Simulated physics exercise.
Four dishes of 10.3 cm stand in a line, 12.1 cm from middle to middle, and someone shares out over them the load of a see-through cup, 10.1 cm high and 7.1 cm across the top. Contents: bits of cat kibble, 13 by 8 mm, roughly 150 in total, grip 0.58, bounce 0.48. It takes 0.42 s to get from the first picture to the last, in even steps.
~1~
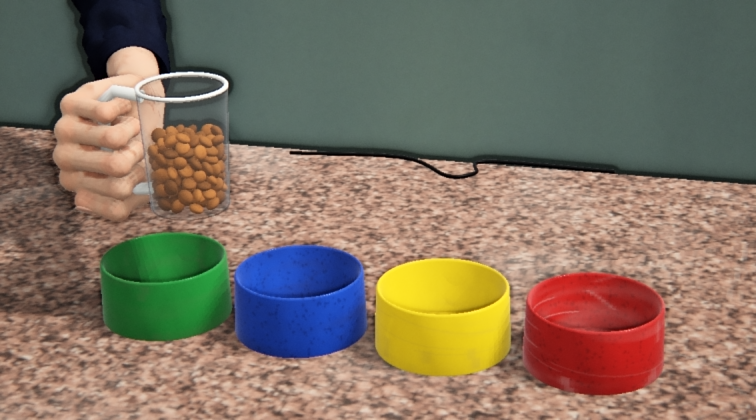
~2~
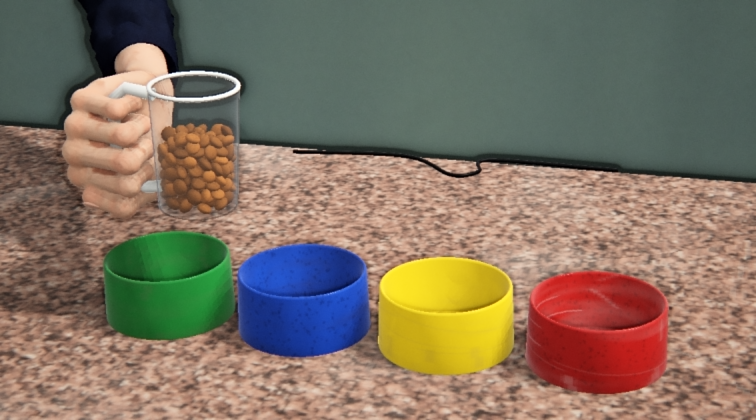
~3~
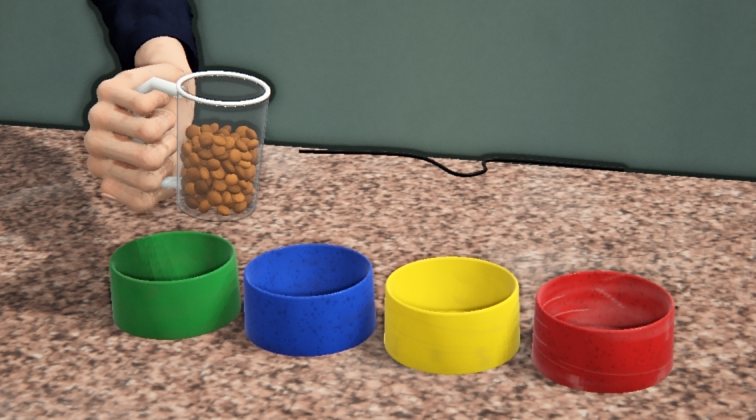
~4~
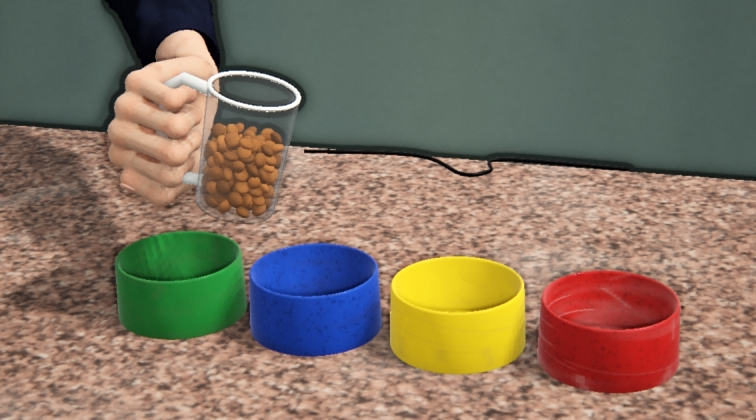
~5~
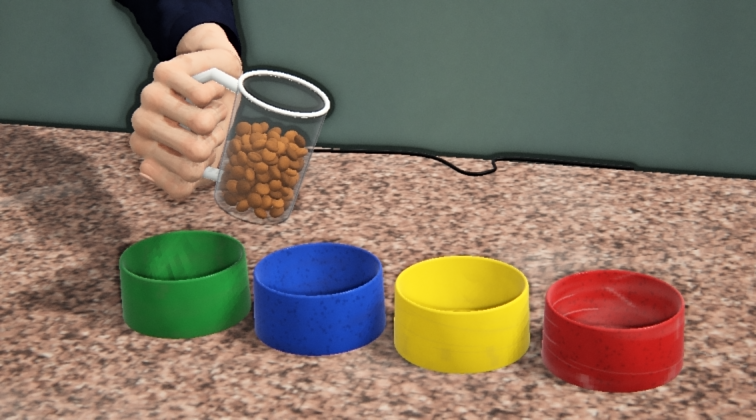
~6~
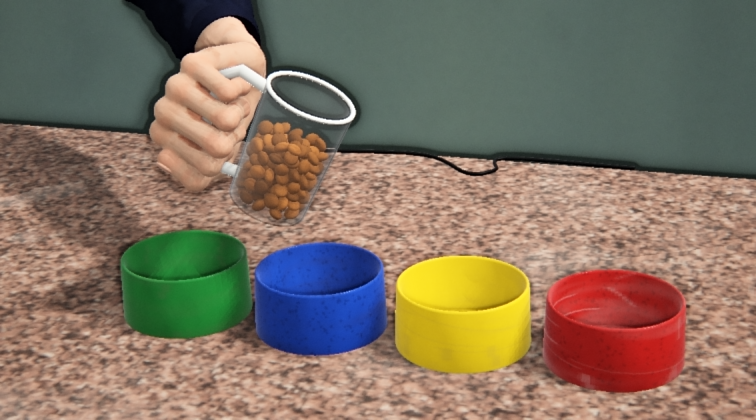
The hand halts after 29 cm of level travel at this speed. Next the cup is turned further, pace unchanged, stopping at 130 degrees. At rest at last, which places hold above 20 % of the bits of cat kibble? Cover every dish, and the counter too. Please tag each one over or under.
Red - over; blue - under; green - under; yellow - under; counter - under.
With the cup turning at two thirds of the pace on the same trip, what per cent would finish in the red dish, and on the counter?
Result: Red dish 100, counter 0.
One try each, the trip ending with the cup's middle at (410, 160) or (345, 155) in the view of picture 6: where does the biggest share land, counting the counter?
I'd bet on yellow for the first try and yellow for the second.
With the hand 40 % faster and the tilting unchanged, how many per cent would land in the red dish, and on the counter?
Shares: Red 100, counter 0.
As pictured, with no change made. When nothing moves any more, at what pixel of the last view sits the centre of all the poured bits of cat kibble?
In the last view, approximately (624, 337).
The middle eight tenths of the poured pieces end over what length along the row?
Roughly 6 cm of the row.
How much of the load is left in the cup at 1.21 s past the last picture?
Close to 95 in a hundred.
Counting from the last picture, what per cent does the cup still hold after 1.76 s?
Roughly 0 %.
Then, 0.73 s after the last picture, tilt 74 degrees; cup holds 100 %.
Then, 1.21 s after the last picture, tilt 107 degrees; cup holds 95 %, red 5 %.
Then, 1.76 s after the last picture, tilt 130 degrees; cup holds 0 %, red 100 %.
In the end, red 100 %, blue 0 %, green 0 %, yellow 0 %, counter 0 %.
